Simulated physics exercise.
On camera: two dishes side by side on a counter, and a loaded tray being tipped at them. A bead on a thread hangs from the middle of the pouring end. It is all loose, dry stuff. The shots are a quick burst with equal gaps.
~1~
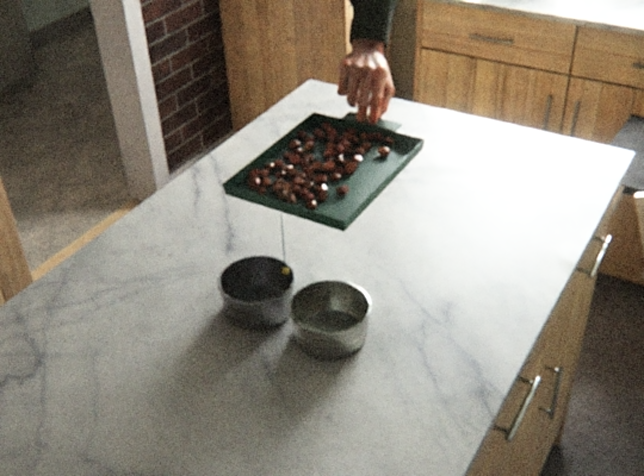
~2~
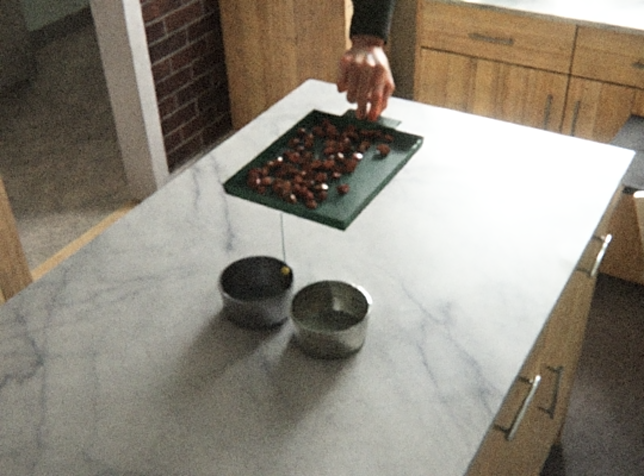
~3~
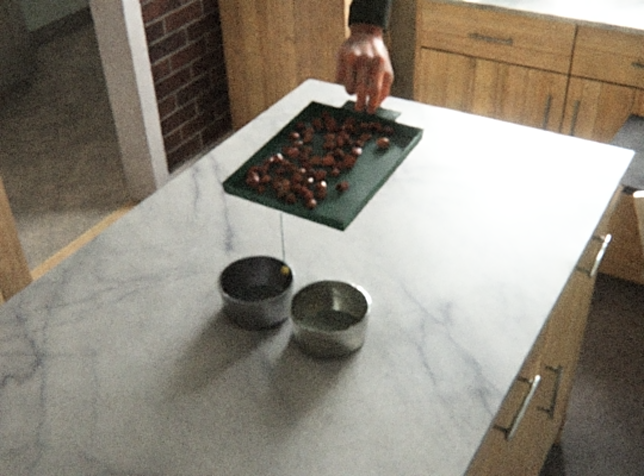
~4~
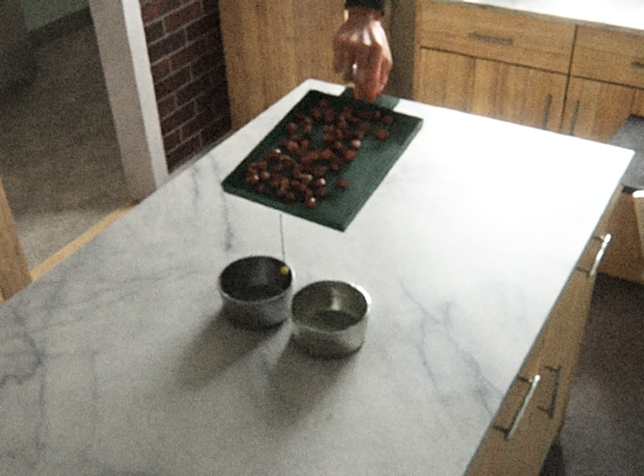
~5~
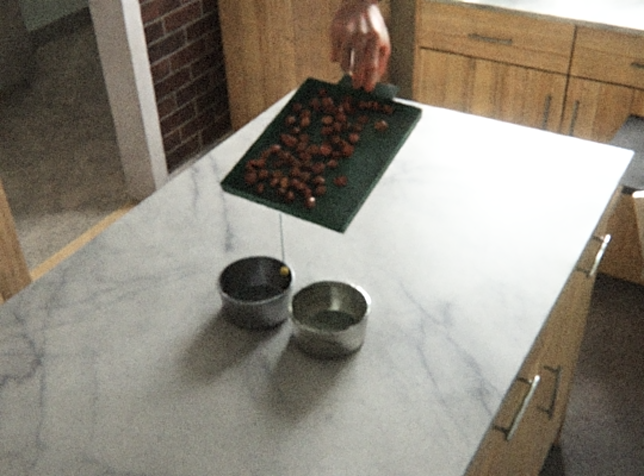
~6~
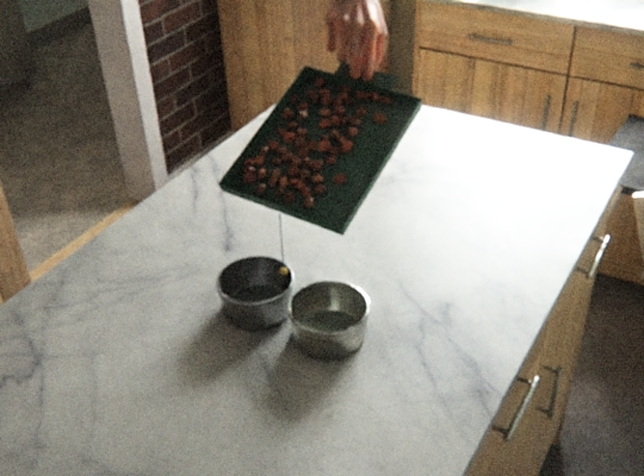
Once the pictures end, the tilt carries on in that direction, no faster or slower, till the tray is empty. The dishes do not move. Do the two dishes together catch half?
Together they catch over half.
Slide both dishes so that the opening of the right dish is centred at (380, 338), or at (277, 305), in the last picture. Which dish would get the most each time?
First the dish on the left, then right.
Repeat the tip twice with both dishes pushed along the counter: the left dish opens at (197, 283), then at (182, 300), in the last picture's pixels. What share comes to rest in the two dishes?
First some 60, then 20 per cent.
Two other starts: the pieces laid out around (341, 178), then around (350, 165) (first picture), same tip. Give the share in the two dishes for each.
Roughly 70 per cent, and 70 per cent.
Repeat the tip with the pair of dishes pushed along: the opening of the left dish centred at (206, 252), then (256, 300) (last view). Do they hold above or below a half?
In turn: Not half; over half.
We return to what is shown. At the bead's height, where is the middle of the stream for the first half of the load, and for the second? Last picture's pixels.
First near (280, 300), later near (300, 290).
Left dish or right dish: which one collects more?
That is right.
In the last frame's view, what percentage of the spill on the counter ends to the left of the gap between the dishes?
Close to 80 per cent.
Soon after the last picture, tray tipped steeply; nearly all on the tray; a stray few in the air.
A little later, tray tipped past a quarter turn; about half on the tray; about a quarter in the right dish; a small part in the left dish; about a quarter outside both; a small part in the air.
Later still, tray tipped past a quarter turn; about half in the right dish; about a quarter in the left dish; about a third outside both.
At rest, tray tipped past a quarter turn; about half in the right dish; about a quarter in the left dish; about a third outside both.
